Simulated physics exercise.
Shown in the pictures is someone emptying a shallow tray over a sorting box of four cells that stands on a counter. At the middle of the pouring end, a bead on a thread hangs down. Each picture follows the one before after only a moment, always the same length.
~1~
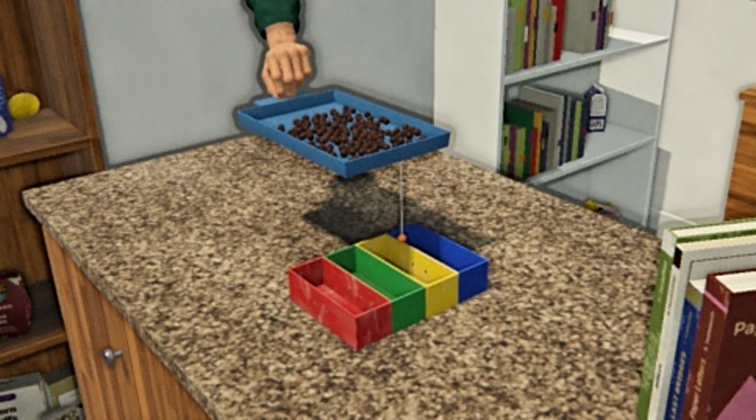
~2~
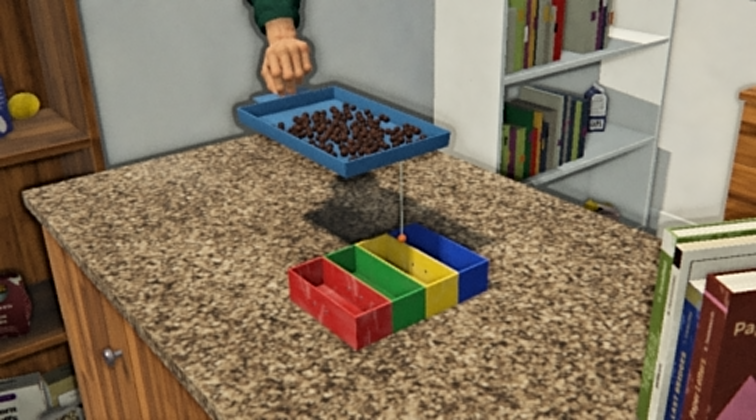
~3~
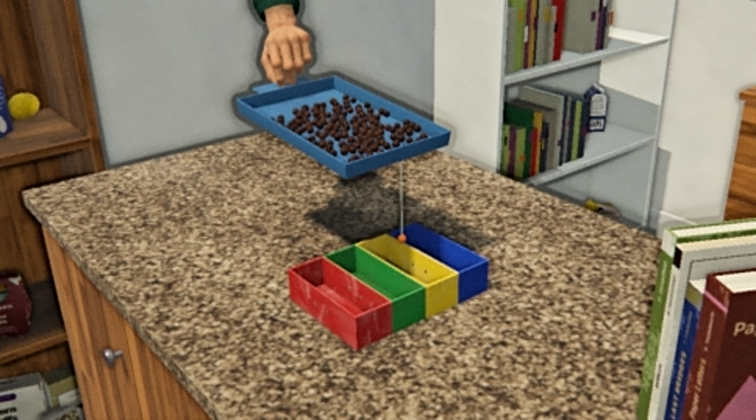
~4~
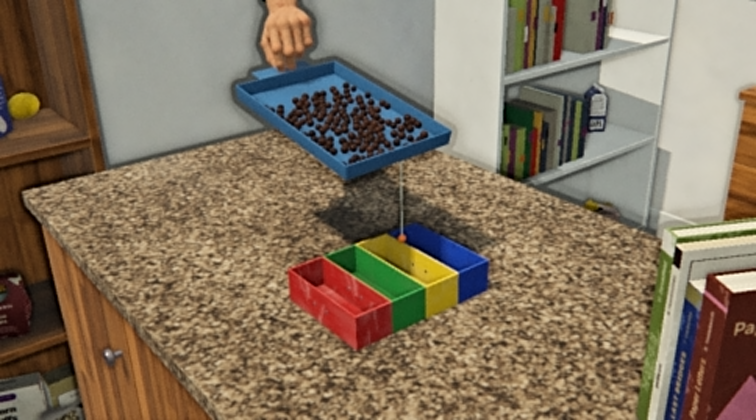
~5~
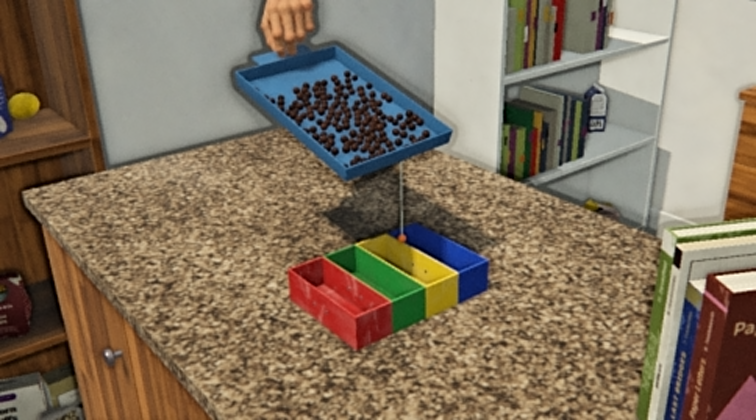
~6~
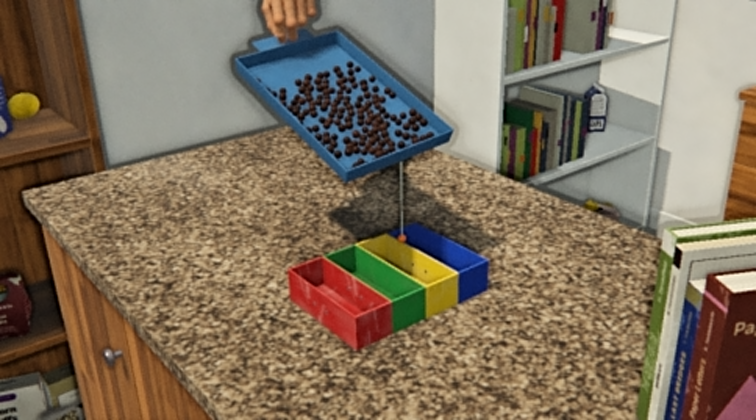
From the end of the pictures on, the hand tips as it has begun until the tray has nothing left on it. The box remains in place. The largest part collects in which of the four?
In the green cell.
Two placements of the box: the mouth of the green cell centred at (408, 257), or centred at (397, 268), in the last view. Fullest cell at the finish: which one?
Placing A: The red one / placing B: That red cell.
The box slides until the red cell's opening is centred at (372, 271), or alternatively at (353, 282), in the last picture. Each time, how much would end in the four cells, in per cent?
In order, about 70 and 80 in a hundred.
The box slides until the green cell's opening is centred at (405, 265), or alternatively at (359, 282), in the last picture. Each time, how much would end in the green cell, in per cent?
It would be roughly 30 per cent, followed by roughly 40 per cent.
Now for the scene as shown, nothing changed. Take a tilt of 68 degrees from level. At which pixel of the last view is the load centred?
The middle of the load sits near (377, 142).
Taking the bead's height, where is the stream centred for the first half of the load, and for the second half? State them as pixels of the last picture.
About (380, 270), and after that about (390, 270).
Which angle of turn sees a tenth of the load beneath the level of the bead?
Near 85 degrees.
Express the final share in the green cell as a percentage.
I'd put that share near 60 per cent.
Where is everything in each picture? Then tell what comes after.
Corners of the pouring end at (345, 161) and (448, 132), level; middle of the load at (347, 134), chocolate balls; bead on its thread at (402, 238); red cell at (374, 322); green cell at (409, 307); yellow cell at (442, 292); blue cell at (473, 279), in the first frame.
Corners of the pouring end at (346, 162) and (449, 131), level; middle of the load at (347, 132), in the second frame.
Corners of the pouring end at (346, 163) and (449, 131), tipped barely, lowest at the left corner; middle of the load at (347, 128), in the third frame.
Corners of the pouring end at (346, 165) and (450, 130), tipped a little, lowest at the left corner; middle of the load at (347, 121), in the fourth frame.
Corners of the pouring end at (347, 167) and (451, 130), tipped clearly, lowest at the left corner; middle of the load at (348, 116), a small part on the move, in the fifth frame.
Corners of the pouring end at (347, 170) and (452, 129), tipped clearly, lowest at the left corner; middle of the load at (351, 113), nearly all on the move; red cell at (374, 322); green cell at (409, 307); yellow cell at (442, 292); blue cell at (473, 279), in the sixth frame.
Soon after the last picture, tray tipped steeply; nearly all on the tray; a stray few in the green cell; a small part falling or outside the box.
A little later, tray tipped past a quarter turn; a small part on the tray; about a third in the green cell; a small part in the yellow cell; a small part in the red cell; a stray few in the blue cell; about a quarter falling or outside the box.
Later still, tray tipped past a quarter turn; about half in the green cell; about a quarter in the yellow cell; a small part in the red cell; a stray few in the blue cell; a small part falling or outside the box.
By the end, tray tipped past a quarter turn; about half in the green cell; about a quarter in the yellow cell; a small part in the red cell; a stray few in the blue cell; a small part outside the box.
